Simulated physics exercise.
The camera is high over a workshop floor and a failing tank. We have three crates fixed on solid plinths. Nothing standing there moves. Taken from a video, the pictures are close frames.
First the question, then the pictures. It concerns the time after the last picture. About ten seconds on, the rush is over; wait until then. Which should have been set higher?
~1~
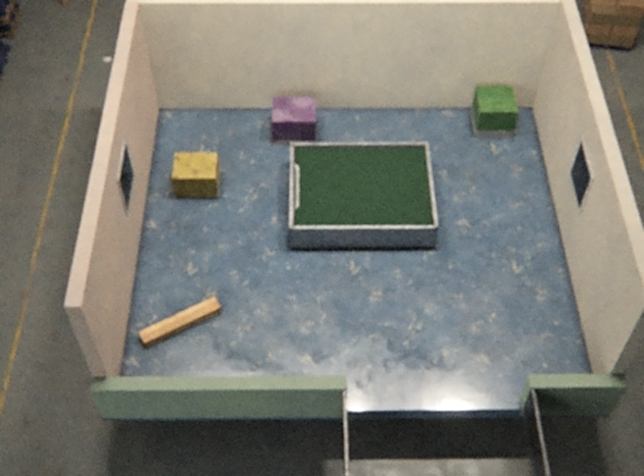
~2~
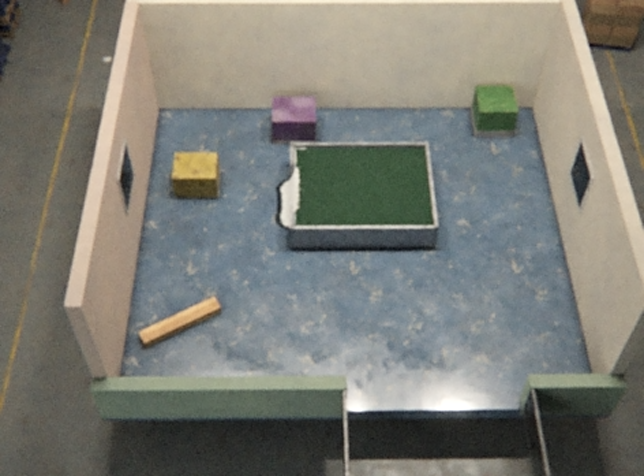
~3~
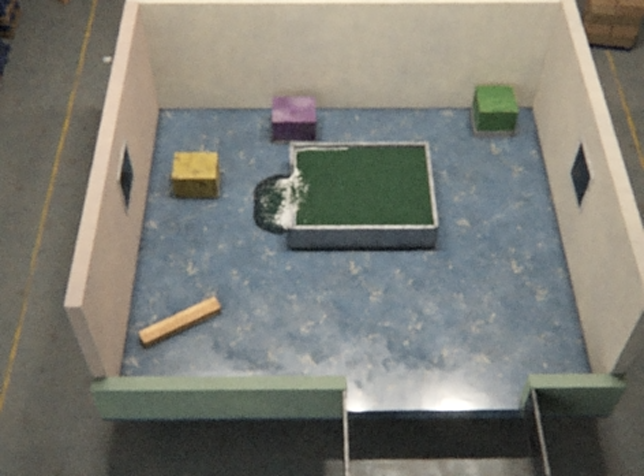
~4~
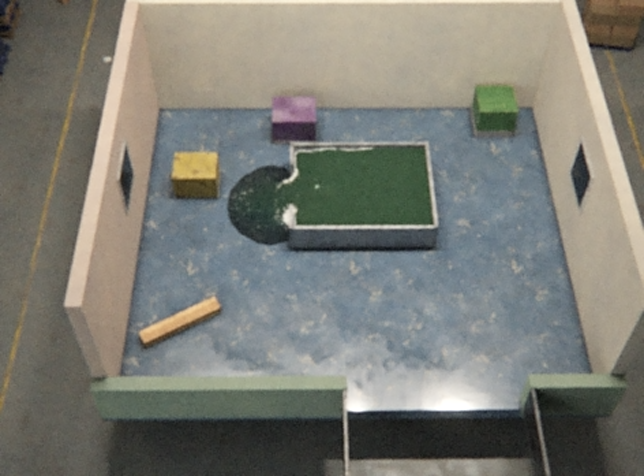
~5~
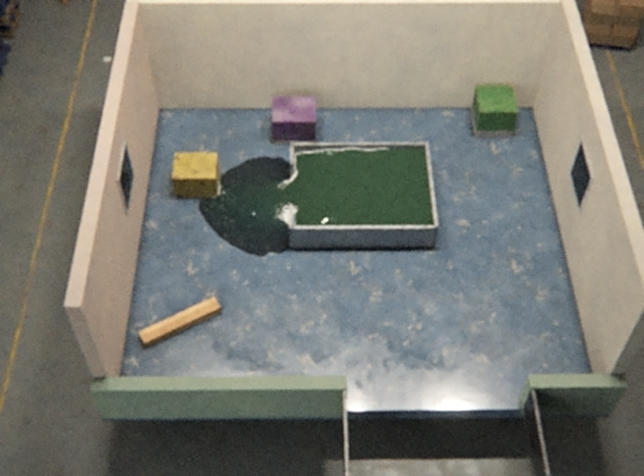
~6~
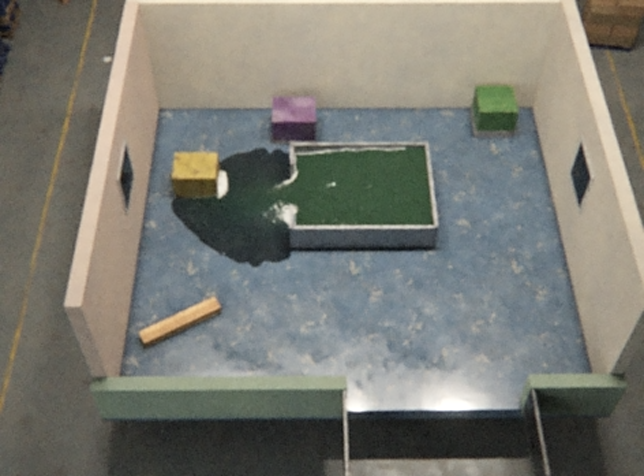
One by one: The purple crate is within reach; the yellow crate is within reach; the green crate is out of reach.
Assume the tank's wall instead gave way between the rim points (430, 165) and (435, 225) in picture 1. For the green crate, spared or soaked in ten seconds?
Taking them one by one, the green crate gets flooded.
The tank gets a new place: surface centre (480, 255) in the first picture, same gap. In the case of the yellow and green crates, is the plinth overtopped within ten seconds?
The yellow crate is flooded and the green crate is untouched.
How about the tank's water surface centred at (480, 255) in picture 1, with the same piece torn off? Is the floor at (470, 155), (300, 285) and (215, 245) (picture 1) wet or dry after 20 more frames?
First unwetted; next drenched; last drenched.
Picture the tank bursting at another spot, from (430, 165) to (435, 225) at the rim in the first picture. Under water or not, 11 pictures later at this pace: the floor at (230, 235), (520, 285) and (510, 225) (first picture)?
Place one: Spared by the leak. Place two: Reached by the flood. Place three: Reached by the flood.
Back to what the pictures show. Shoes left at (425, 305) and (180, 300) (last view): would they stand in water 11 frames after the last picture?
Clear, then swamped.
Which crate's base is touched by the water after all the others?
The crate marked green comes last.
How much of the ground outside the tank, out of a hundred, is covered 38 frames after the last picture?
Estimate: Near 55 %.
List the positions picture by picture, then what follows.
The first frame shows still water in the water tank at (361, 186).
In the second frame, water pours out at (294, 199) and has run to (288, 183).
In the third frame, water pours out at (294, 200) and has run to (264, 185).
In the fourth frame, the front is at (232, 202), out from the gap at (294, 200).
In the fifth frame, the front is at (204, 202), out from the gap at (294, 199).
In the sixth frame, water pours out at (294, 199) and has run to (177, 204).
A moment on, water covers 15 % of the floor; the purple crate water round its plinth, the yellow crate water round its plinth, the green crate not reached.
Next, water covers 25 % of the floor; the purple crate water round its plinth, the yellow crate water round its plinth, the green crate not reached.
Then, water covers 30 % of the floor; the purple crate water round its plinth, the yellow crate water round its plinth, the green crate not reached.
Later, water covers 55 % of the floor; the purple crate water round its plinth, the yellow crate water round its plinth, the green crate water round its plinth.
In the end, water covers 85 % of the floor; the purple crate was topped, the yellow crate was topped, the green crate stayed above the water.
